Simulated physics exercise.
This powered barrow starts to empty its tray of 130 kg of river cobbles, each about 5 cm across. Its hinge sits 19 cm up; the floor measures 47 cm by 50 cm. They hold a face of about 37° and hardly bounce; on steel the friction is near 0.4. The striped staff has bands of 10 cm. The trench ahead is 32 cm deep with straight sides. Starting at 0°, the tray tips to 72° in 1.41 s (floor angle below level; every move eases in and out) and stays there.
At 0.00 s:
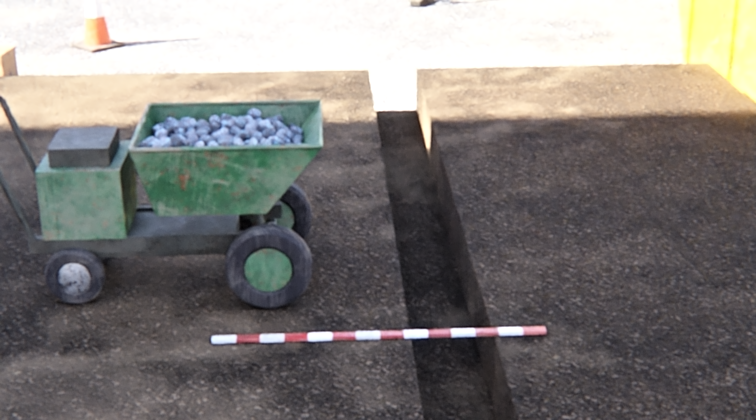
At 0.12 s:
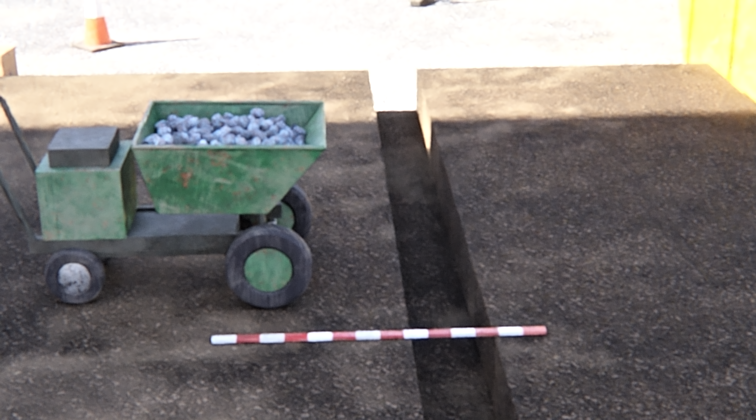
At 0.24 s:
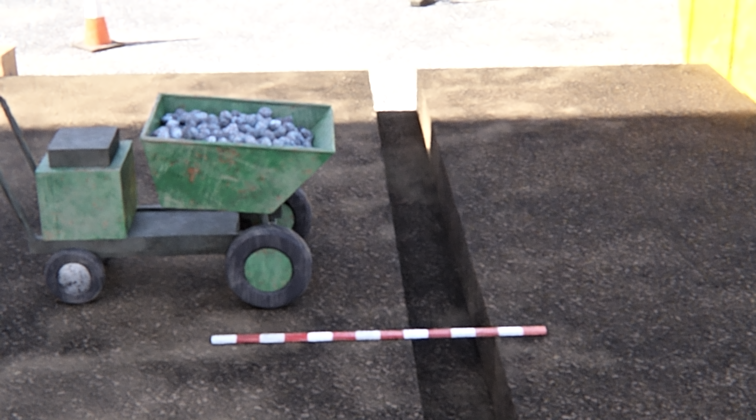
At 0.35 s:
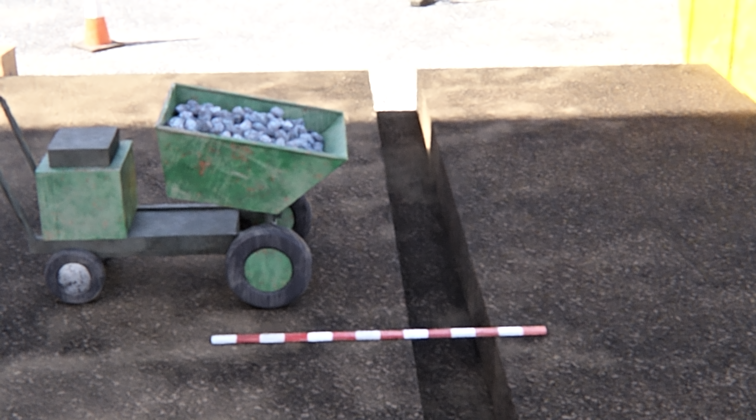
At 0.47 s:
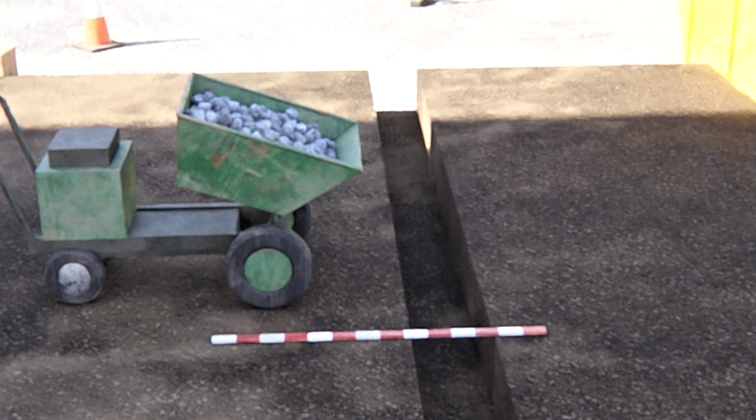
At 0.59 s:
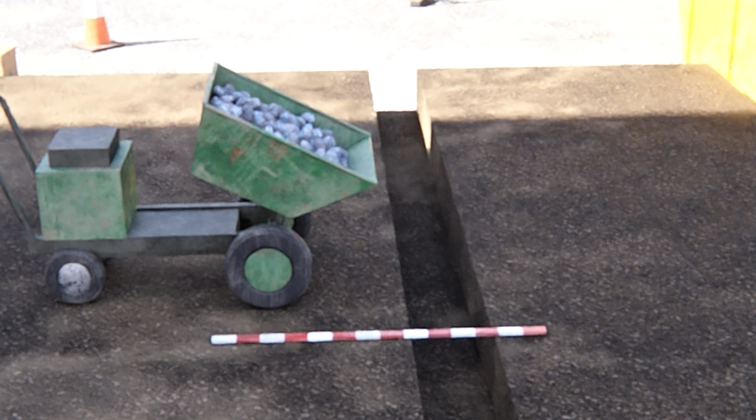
To begin with, a green powered barrow holding a tray of grey cobbles stands level, left of a straight trench, with a red-and-white staff lying across the foreground. The tray then starts tilting, its rear rising and its front lip swinging rightward and down, until it slants steeply, stones still inside.
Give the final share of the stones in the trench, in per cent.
About 98 per cent.
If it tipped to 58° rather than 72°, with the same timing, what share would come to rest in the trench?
Then about 55 per cent.
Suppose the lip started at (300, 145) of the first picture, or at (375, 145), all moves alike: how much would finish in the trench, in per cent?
Near 100 per cent from the first place, 55 from the second.
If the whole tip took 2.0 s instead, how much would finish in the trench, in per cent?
Then about 100 per cent.
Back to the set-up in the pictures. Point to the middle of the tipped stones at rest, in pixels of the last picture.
Around (441, 315).
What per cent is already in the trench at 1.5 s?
Some 40 per cent.
After 1.1 s the floor is at 61°; 100 % in the tray; the foremost stones are at (407, 225).
After 1.5 s the floor is at 72°; 57 % in the tray, 42 % in the trench, 1 % past the trench; the foremost stones are at (498, 270).
After 1.9 s the floor is at 72°; 27 % in the tray, 71 % in the trench, 2 % past the trench; the foremost stones are at (557, 275).
After 3.8 s the floor is at 72°; 0 % in the tray, 98 % in the trench, 2 % past the trench; the foremost stones are at (571, 274).
